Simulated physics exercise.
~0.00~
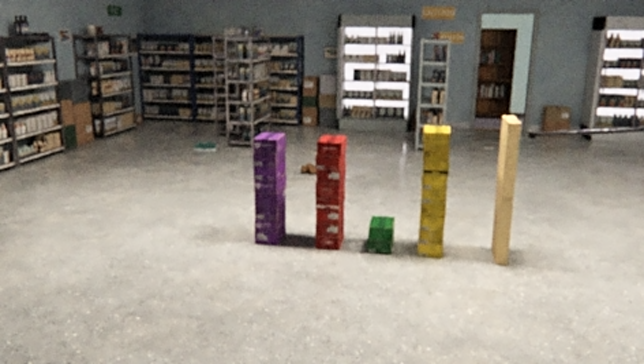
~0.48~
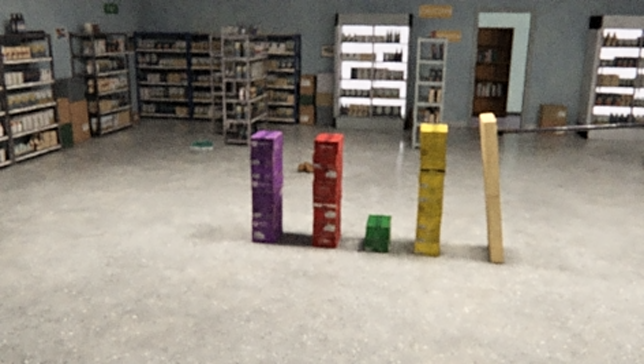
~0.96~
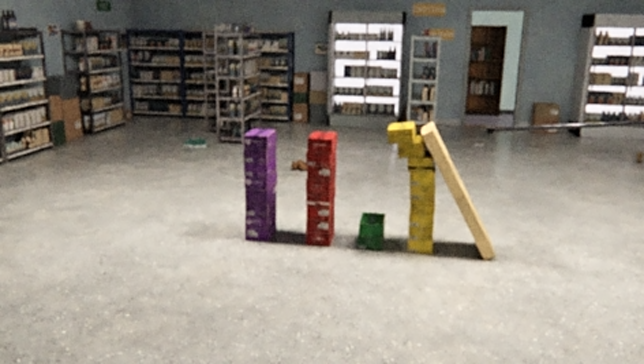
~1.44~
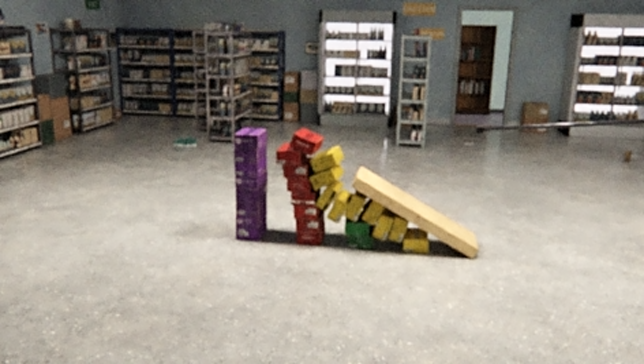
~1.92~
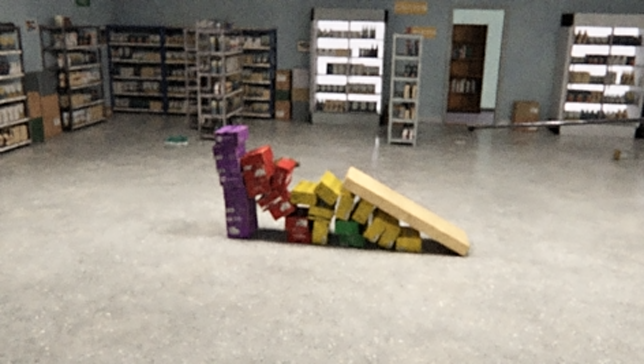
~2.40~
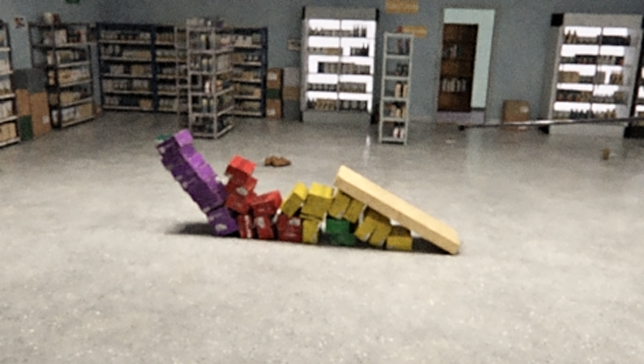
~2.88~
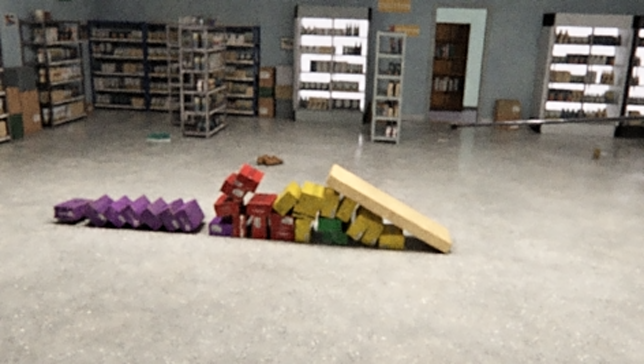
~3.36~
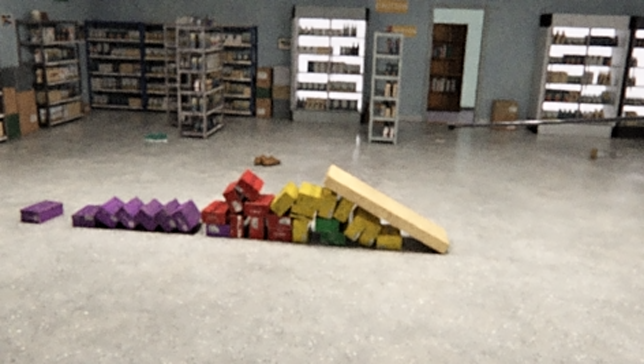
A tipping board knocks yellow, red and purple box stacks leftward into a low heap.
